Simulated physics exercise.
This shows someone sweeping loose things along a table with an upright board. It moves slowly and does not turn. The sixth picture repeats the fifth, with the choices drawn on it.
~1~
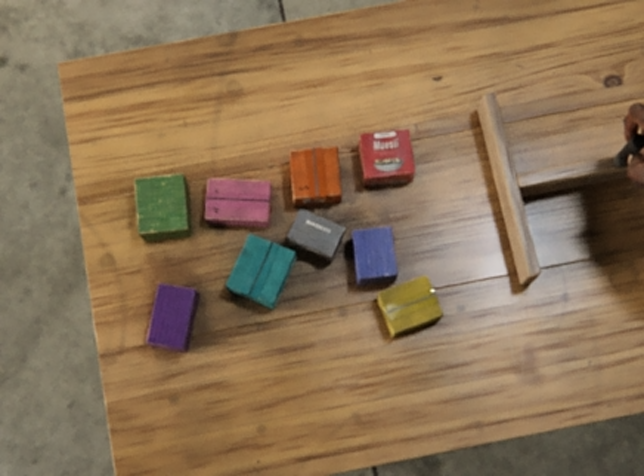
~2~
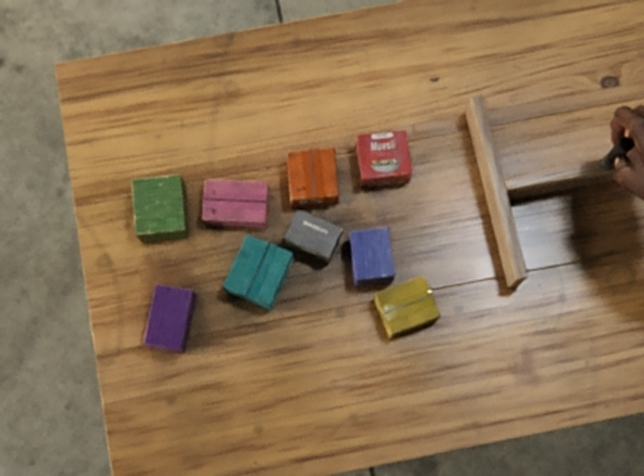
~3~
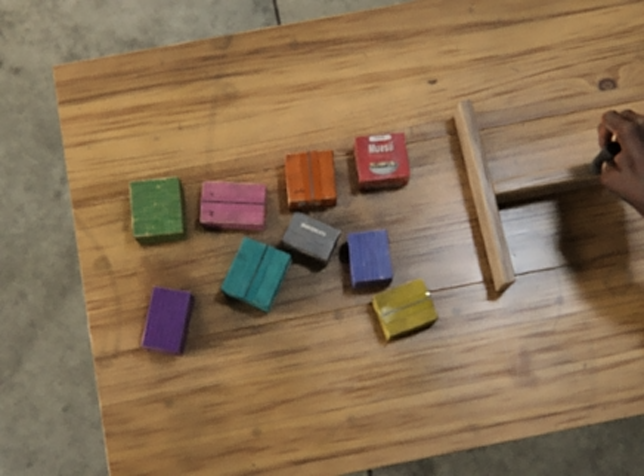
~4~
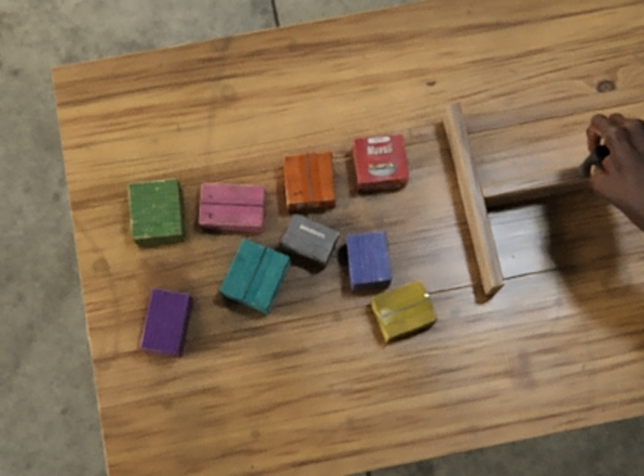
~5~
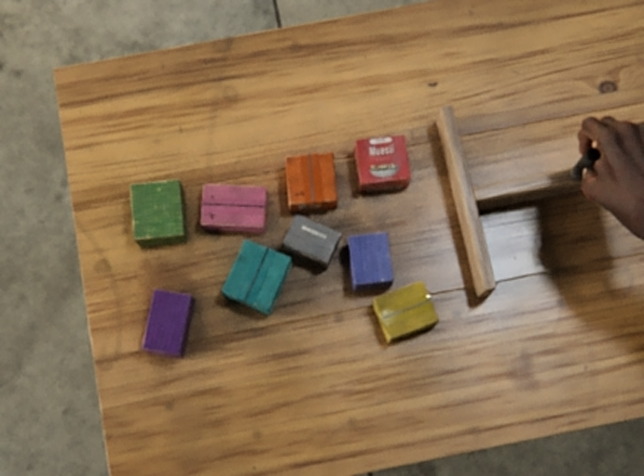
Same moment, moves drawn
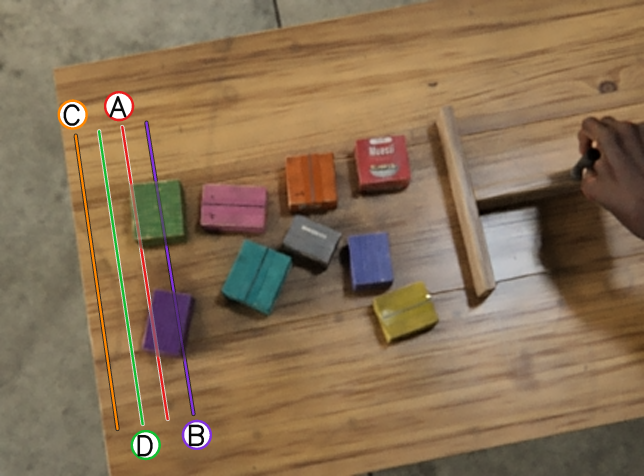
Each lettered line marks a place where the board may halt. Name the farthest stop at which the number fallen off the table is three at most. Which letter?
As far as mark B.
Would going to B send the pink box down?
By then, yes.
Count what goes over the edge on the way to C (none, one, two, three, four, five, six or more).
By then, six or more.
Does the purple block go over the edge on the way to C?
By then, yes.
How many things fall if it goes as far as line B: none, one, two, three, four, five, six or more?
In all, three.
On the marked copy, A at (144, 268); B at (169, 263); C at (96, 277); D at (120, 272).
Taking B. A third of the way, board (360, 215); yellow box (347, 325); pink box (216, 218).
Two thirds of the way, board (251, 236); green block over the edge; pink box (112, 239).
When it is over, board (168, 252); purple block over the edge; green block over the edge; three fallen.
As for the rest, A drops six; C drops eight; D drops six.
